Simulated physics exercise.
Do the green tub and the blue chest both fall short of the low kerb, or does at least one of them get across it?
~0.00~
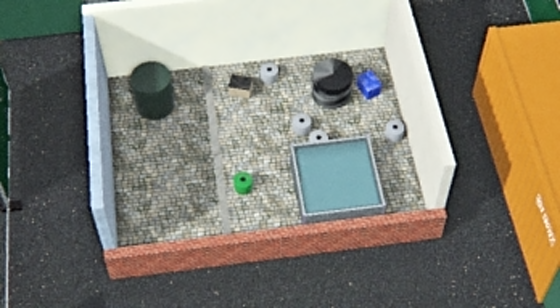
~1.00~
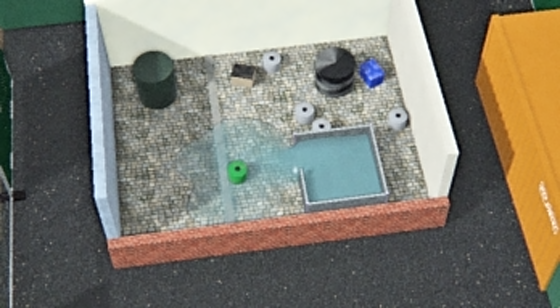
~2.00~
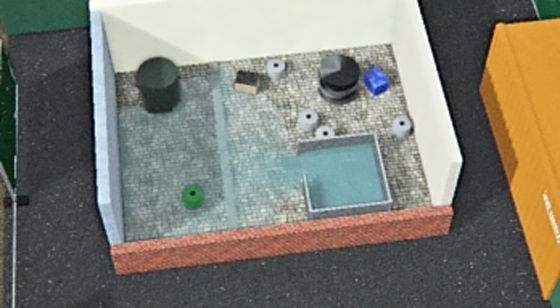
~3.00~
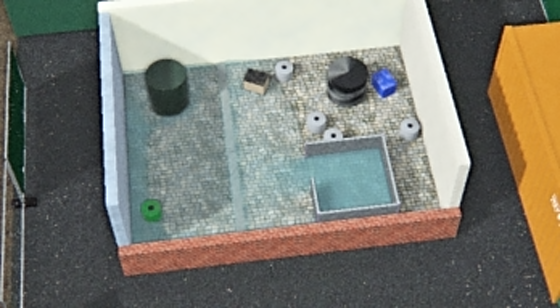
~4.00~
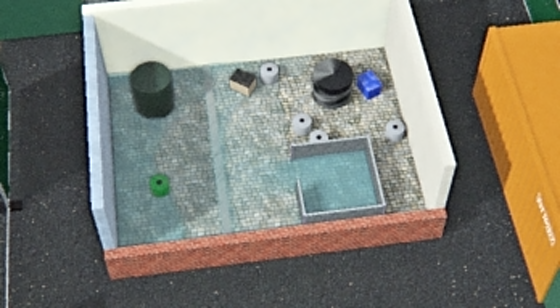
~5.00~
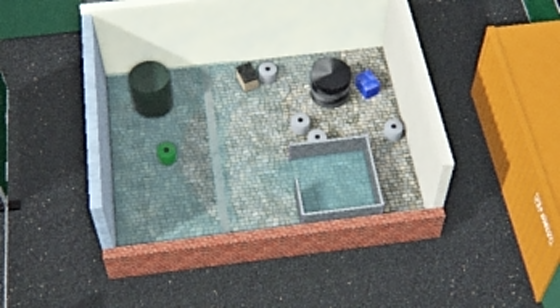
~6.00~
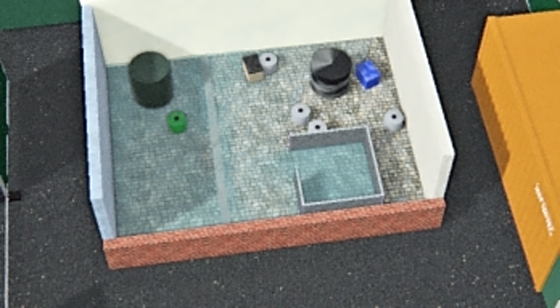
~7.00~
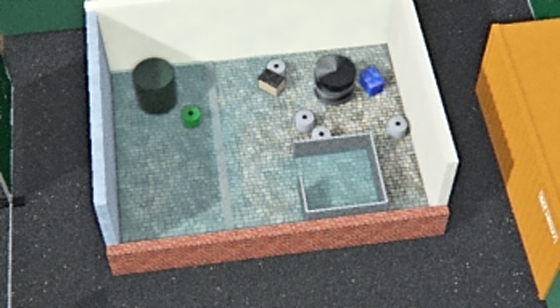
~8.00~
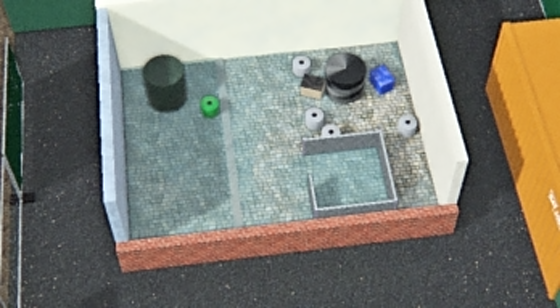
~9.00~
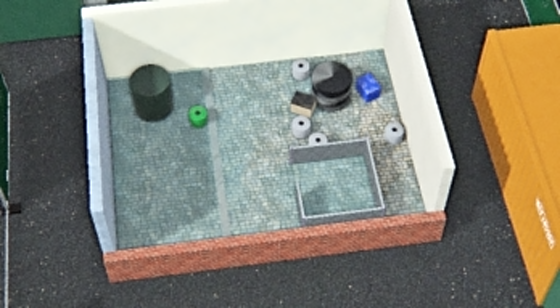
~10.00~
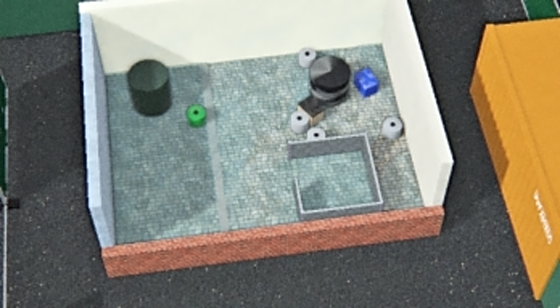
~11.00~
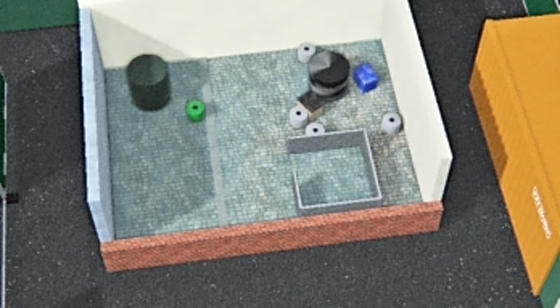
At least one gets across. The green tub passes over the kerb to the left side, while the blue chest stays near its starting place and falls short.
At first, a green tub sits on a walled, paved pad, between a low kerb and a square tank of water. Water bursts from the tank's left side and spreads across the paving, and the green tub moves left over the kerb to the near left corner. It then drifts back up toward the large dark green drum and curves right. Meanwhile, a small brown box slides right along the back, and a grey tub beside it shifts right too. At the end, the box rests by the black round object, the green tub stays left of the kerb, and the blue chest has barely moved.
